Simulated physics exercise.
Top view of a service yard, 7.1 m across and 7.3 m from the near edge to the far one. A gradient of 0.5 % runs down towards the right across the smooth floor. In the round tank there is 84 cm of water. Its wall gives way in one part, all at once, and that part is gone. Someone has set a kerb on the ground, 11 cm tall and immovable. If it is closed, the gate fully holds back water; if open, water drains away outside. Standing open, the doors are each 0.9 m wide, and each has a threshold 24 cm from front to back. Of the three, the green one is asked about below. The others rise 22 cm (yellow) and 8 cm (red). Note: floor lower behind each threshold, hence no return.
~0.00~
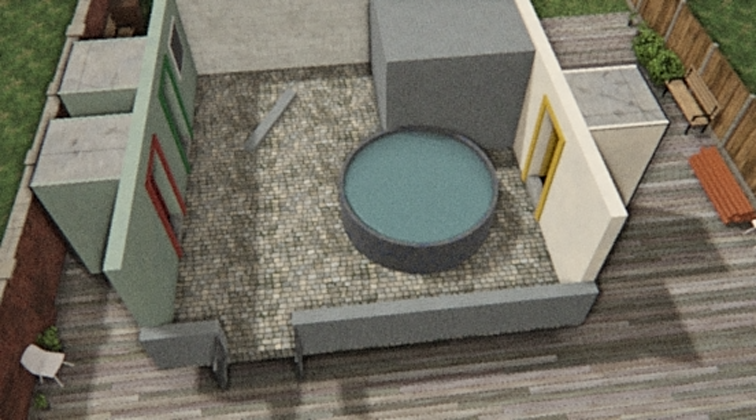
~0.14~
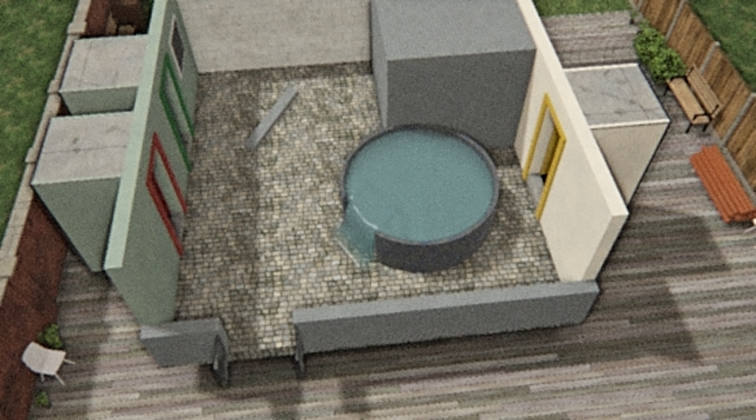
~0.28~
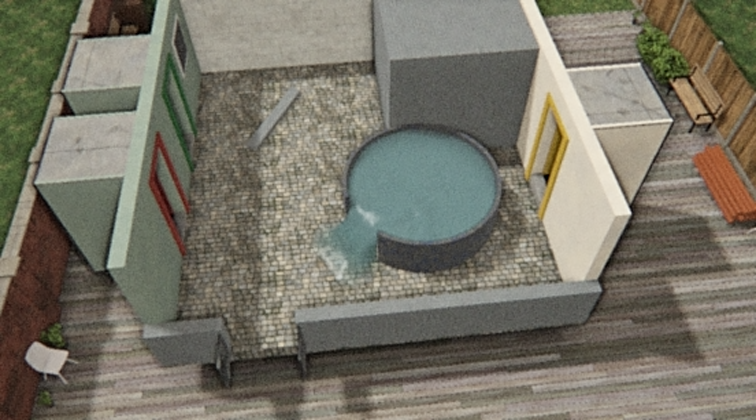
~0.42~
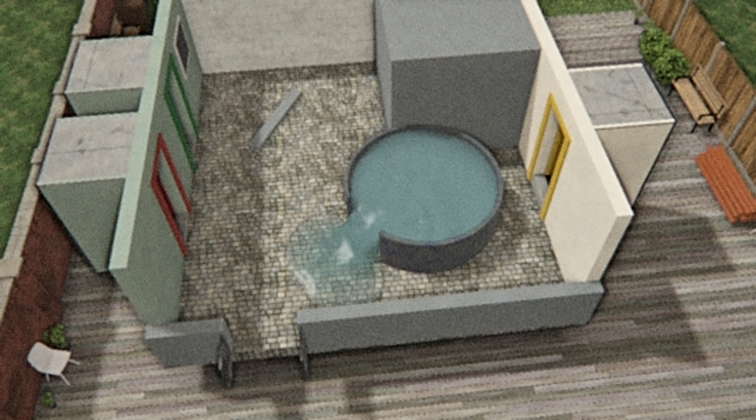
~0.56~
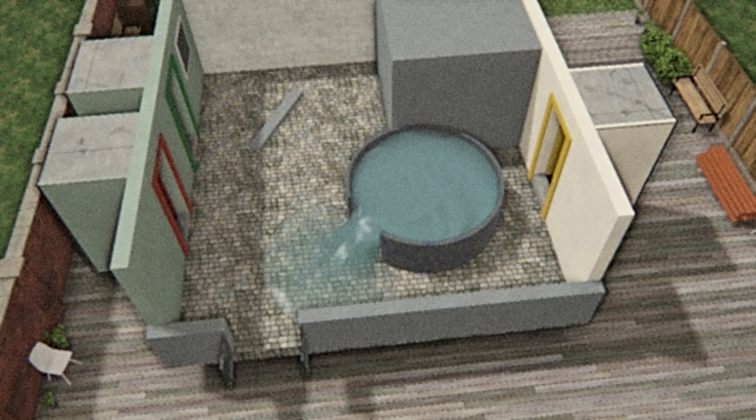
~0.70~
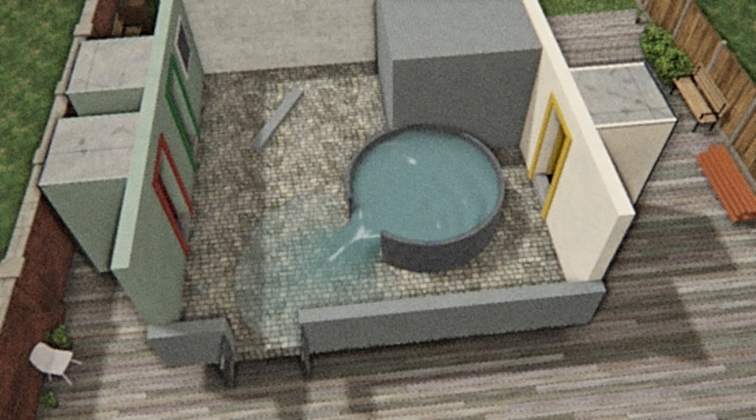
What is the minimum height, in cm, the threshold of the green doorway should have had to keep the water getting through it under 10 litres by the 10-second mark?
5.5 cm.
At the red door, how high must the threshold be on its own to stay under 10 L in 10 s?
Red: 22 cm.
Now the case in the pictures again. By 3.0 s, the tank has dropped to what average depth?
It averages roughly 50 centimetres.
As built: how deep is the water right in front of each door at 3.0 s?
In cm - yellow: 0, red: 22, green: 4.
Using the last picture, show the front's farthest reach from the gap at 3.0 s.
The farthest wet point sits near (200, 122).
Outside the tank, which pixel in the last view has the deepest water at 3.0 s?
Near pixel (189, 344).
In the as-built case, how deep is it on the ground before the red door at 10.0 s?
It works out to about 10.5 centimetres deep.
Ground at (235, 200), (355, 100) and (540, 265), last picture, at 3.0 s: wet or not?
Awash, untouched, untouched.
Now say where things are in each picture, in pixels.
In the first picture, still water, 84 cm deep, in the round tank at (418, 184); the green door at (178, 121) is dry.
In the second picture, the gap is at (359, 235), the front 0.3 m out at (358, 263); the back of the round tank holds 84 cm.
In the third picture, water pours out at (361, 236) and has run 0.8 m, to (339, 278); about 12 cm deep outside, 84 cm at the back.
In the fourth picture, the front is at (309, 293), 1.4 m from the gap at (363, 238); 2.5 m2 of floor is wet, 84 cm left at the back.
In the fifth picture, the front is at (281, 305), 2.0 m from the gap at (364, 237); 4.4 m2 of floor is wet, 84 cm left at the back.
In the sixth picture, the front is at a hidden place, 2.6 m from the gap at (364, 236); 6.5 m2 of floor is wet, 84 cm left at the back; 2.6 m in a straight line remain to the green door at (185, 119).
After 1.4 s water covers 30 % of the floor, deepest (49 cm) near (365, 250); it has not reached the green door.
After 3.0 s water covers 40 % of the floor, deepest (42 cm) near (189, 344); 4 cm at the green door, 0 litres in over its 13 cm threshold.
After 10.0 s water covers 95 % of the floor, deepest (17 cm) near (373, 67); 5 cm at the green door, 0 litres in over its 13 cm threshold.
At the green door as built, the water arrived by 2.5 s and peaked near 9 cm at 4.8 s.
Run again over the same 10 s with other heights there, 16 litres in over 4.5 cm, 6 litres over 6 cm. The limit of 10 litres is kept from about 5.5 cm up.
